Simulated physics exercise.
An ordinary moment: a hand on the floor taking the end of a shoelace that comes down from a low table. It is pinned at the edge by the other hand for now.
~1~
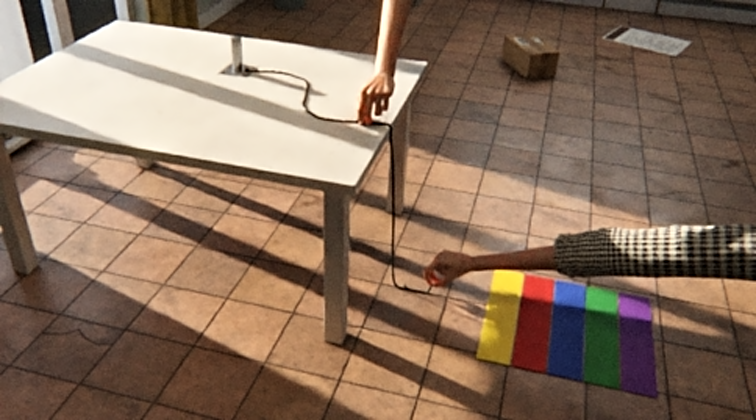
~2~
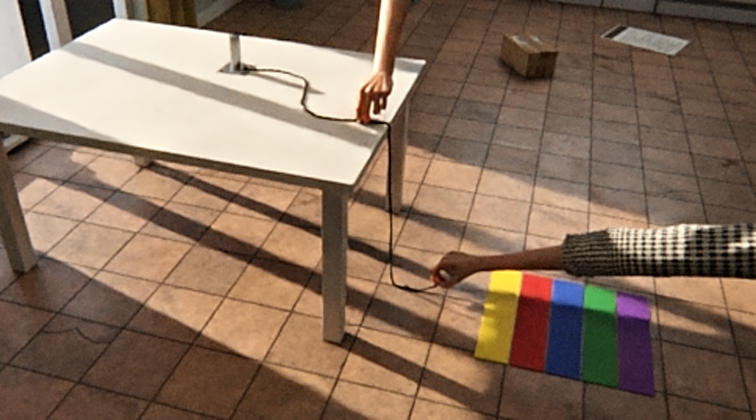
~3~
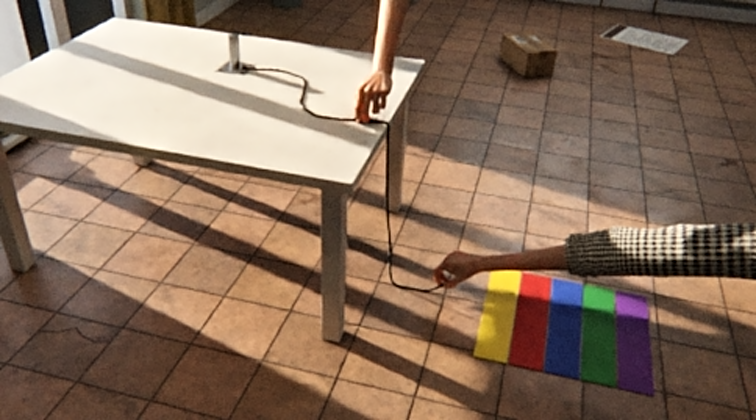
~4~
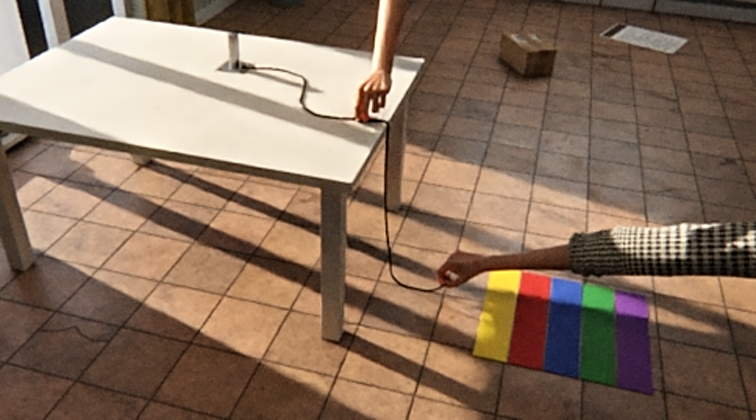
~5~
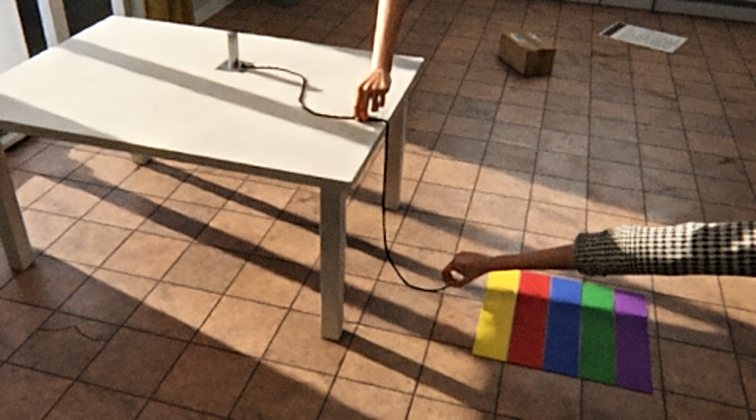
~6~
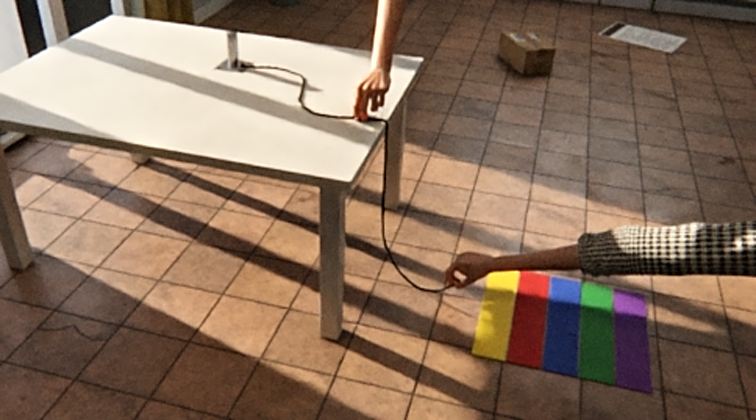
A hand near the floor drew the end of a dark shoelace slightly to the right, toward the coloured stripes, while another hand pressed the lace at the edge of a white table.
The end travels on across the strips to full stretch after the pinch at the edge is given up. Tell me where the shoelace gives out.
It gives out over the green strip.
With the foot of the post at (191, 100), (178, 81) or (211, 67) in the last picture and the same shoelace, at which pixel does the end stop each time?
You'd get roughly (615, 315), (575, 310) and (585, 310), one for each try.
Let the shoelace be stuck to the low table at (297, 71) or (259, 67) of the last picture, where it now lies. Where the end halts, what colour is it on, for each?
Green; green.
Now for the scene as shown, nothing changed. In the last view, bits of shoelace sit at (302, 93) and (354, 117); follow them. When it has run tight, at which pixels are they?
End points: Roughly (330, 96); roughly (407, 131).
Early on, end near (551, 304); over blue.
Midway, end near (587, 312); over green.
At the end of the slack, end near (607, 316); over green. It gets as far as the green strip.
